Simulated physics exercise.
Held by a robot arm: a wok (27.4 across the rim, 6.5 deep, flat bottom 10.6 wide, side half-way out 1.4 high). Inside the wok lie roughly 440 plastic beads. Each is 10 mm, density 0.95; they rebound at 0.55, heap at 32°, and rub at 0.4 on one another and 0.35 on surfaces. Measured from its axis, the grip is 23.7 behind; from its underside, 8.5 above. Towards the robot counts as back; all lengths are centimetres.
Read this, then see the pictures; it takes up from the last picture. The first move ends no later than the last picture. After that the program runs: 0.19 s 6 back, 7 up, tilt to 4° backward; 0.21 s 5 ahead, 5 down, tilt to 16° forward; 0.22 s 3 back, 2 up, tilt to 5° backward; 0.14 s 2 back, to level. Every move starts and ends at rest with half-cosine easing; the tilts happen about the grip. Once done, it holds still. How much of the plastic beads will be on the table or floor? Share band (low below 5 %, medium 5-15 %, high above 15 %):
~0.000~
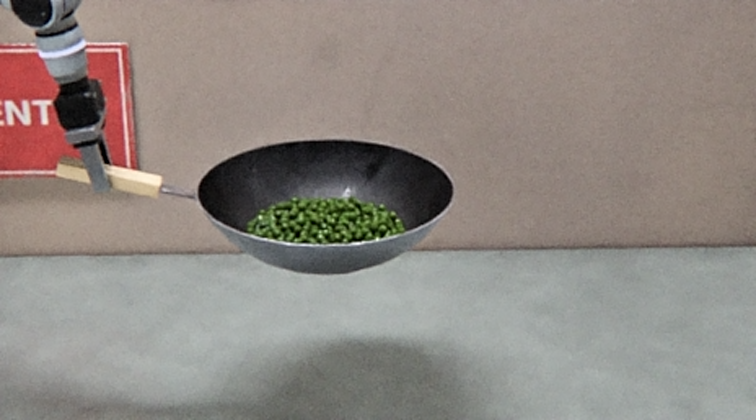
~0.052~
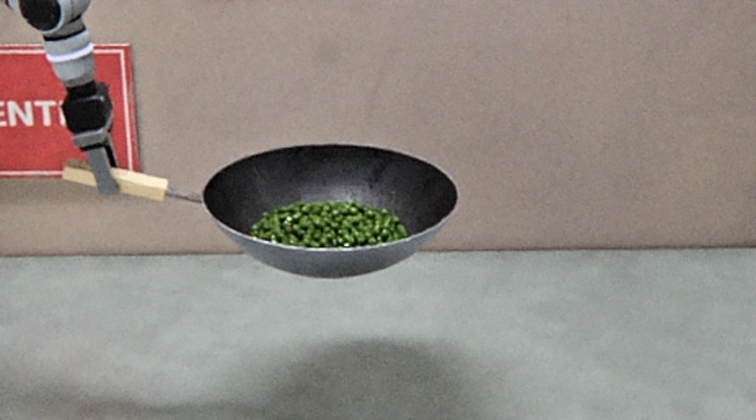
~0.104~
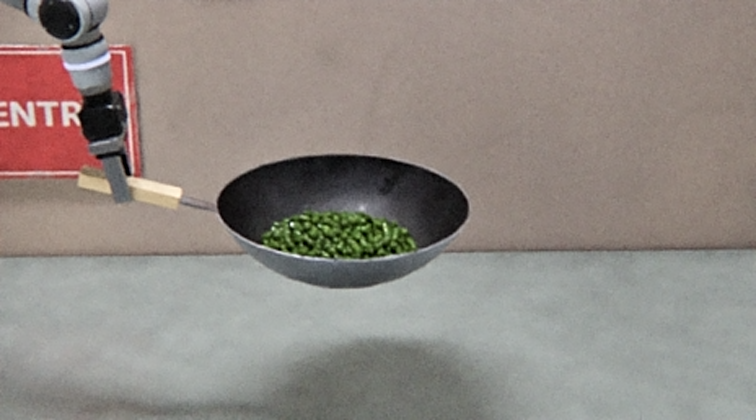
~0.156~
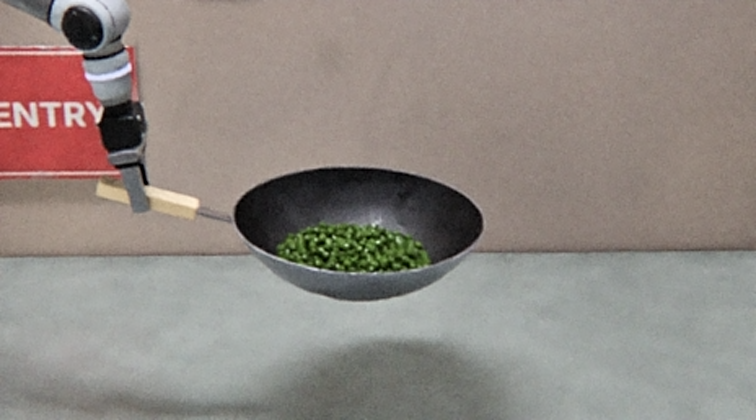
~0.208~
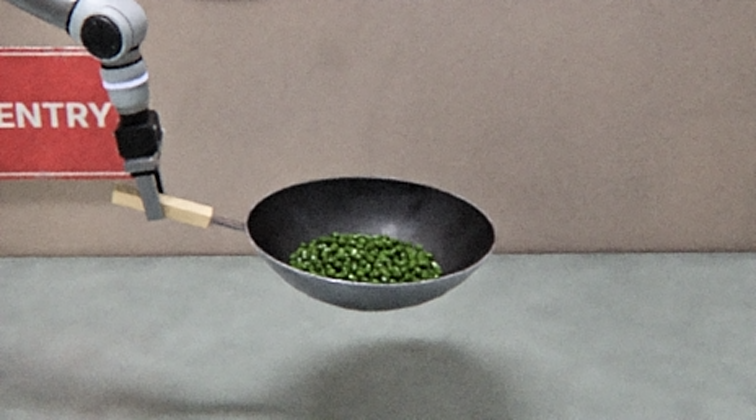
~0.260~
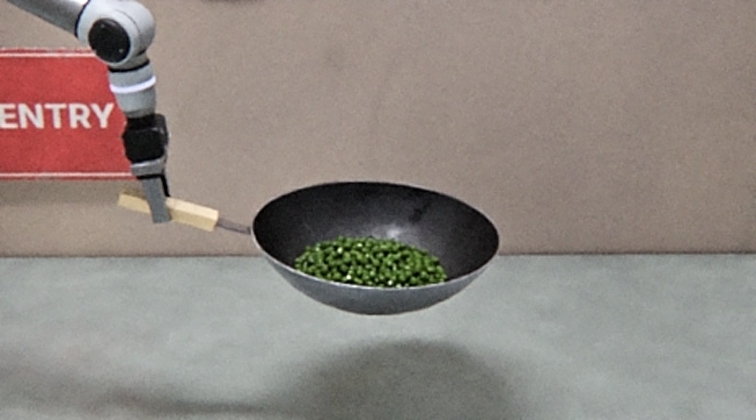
It is low, below 5 %.
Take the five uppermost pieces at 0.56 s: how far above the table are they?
I'd put them at about 26 centimetres above the table.
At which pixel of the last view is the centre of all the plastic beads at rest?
About (356, 230).
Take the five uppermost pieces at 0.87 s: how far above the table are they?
Roughly 30 cm high.
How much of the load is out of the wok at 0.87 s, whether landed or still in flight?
Roughly 0 per cent.
By 0.56 s, tilted 7° forward, highest piece 26 above the table; 444 in the wok.
By 0.87 s, tilted 5° backward, highest piece 32 above the table; 444 in the wok.
By 1.22 s, level, highest piece 26 above the table; 432 in the wok, 4 on the table or floor, 8 in flight or on a rim.
By 2.27 s, level, highest piece 26 above the table; 432 in the wok, 12 on the table or floor.
Final count, 432 in the wok, 12 on the table or floor. That is 3 % on the table or floor.
